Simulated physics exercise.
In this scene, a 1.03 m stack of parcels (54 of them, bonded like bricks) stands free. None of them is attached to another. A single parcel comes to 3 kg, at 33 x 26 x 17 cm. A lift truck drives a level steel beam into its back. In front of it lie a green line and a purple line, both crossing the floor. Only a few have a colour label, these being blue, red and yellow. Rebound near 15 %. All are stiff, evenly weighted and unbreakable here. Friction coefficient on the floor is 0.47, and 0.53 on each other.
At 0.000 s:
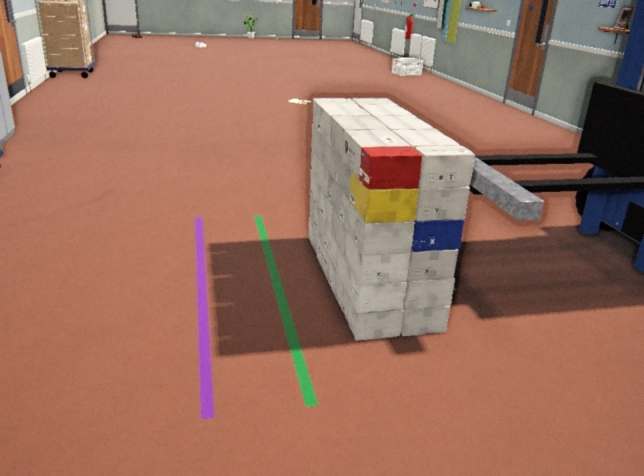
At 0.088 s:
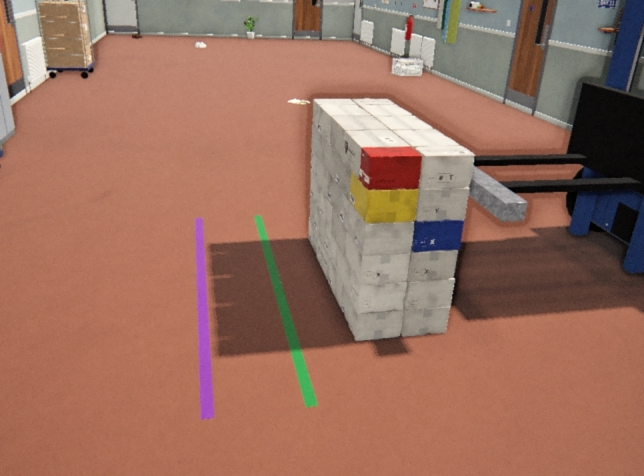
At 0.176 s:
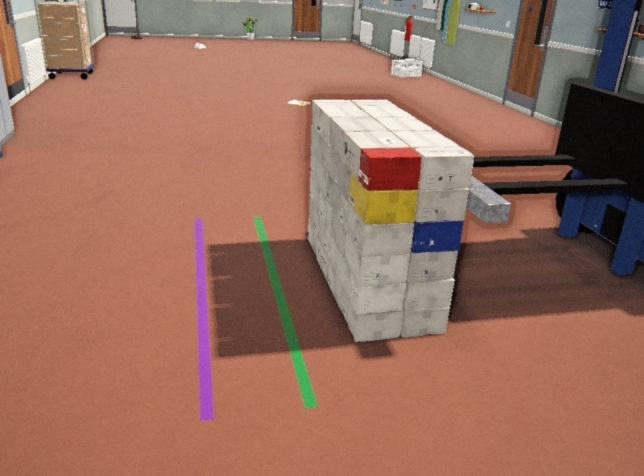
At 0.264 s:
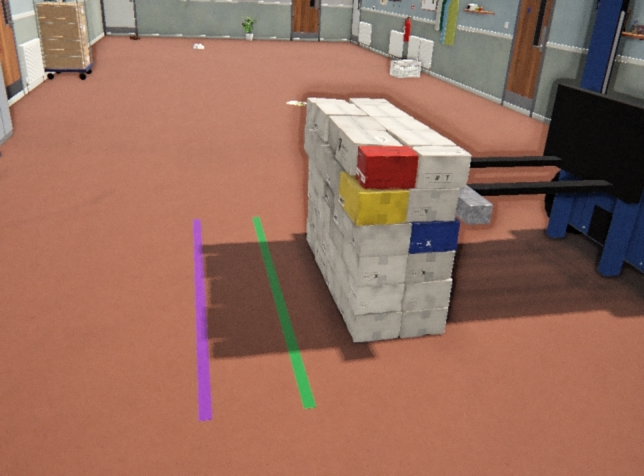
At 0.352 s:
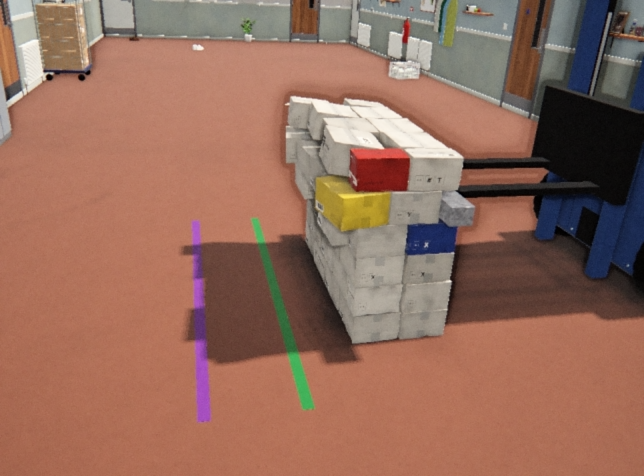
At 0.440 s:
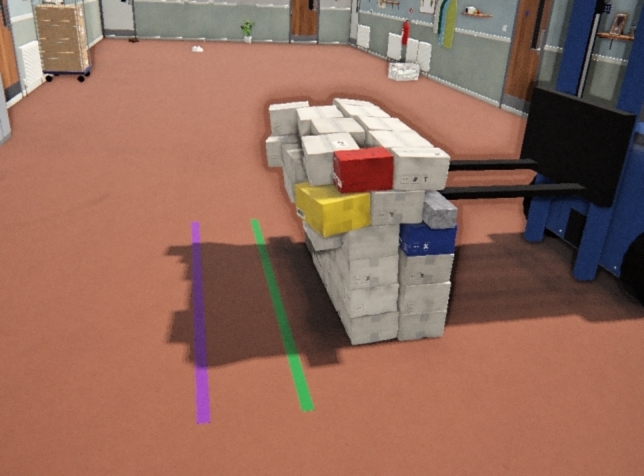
A free-standing stack of pale blocks, with red, yellow and blue ones at its near end, stands on a reddish-brown floor in a large room, seen from slightly above by a still camera. Purple and green lines cross the floor at left, and a blue lift truck is at right. The truck advances leftward, driving a grey beam into the stack, shoving upper blocks left, yellow farther than red, while blue barely shifts.
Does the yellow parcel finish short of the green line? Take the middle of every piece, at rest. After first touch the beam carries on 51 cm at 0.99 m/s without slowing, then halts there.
No, it finishes over the line.
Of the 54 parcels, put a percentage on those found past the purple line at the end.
30 %, roughly.
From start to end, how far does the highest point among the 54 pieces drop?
Something like 35 cm, give or take.
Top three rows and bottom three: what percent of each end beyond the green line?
Top share 70 per cent; bottom share 30 per cent.
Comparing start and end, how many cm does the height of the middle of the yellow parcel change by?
Looks like it winds up about 65 centimetres lower.
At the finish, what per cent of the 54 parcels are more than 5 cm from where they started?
Fraction: 65 %.
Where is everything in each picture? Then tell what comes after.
In the first picture (each place is the centre of the face we see best), beam (529, 211) 22 cm from the stack; purple line, near end, (205, 366); green line, near end, (298, 358); yellow parcel (392, 207); red parcel (395, 173); blue parcel (439, 236); all in place.
In the second picture, beam (513, 212) 13 cm from the stack; yellow parcel (392, 207).
In the third picture, beam (496, 214) 44 mm from the stack; yellow parcel (392, 208).
In the fourth picture, beam (478, 215) 44 mm in; yellow parcel (383, 209) moved 49 mm; red parcel (391, 173) moved 14 mm; steepest lean 5°, the parcel at (370, 136); 17 have shifted.
In the fifth picture, beam (460, 217) 13 cm in; yellow parcel (367, 212) moved 16 cm; red parcel (383, 175) moved 42 mm; steepest lean 9°, the parcel at (354, 136); 27 have shifted.
In the sixth picture, beam (443, 219) 22 cm in; purple line, near end, (201, 371); green line, near end, (295, 362); yellow parcel (347, 216) tilted 6°; red parcel (367, 176) tilted 4°; blue parcel (433, 241) moved 17 mm; steepest lean 8°, the parcel at (290, 121); 39 have shifted.
By 0.60 s, 3 of the 54 parcels past the green line; yellow parcel tilted 18°, 7 cm lower; red parcel tilted 38°.
By 0.86 s, 20 of the 54 parcels past the green line; yellow parcel tilted 60°, 50 cm lower; red parcel on its side.
By 1.40 s, 28 of the 54 parcels past the green line; yellow parcel on its side; red parcel upside down.
When it is over (3.4 s), 27 of the 54 parcels past the green line; yellow parcel on its side; red parcel on its side; blue parcel moved 17 mm. In pixels of the last frame, middles, yellow parcel near (124, 349).
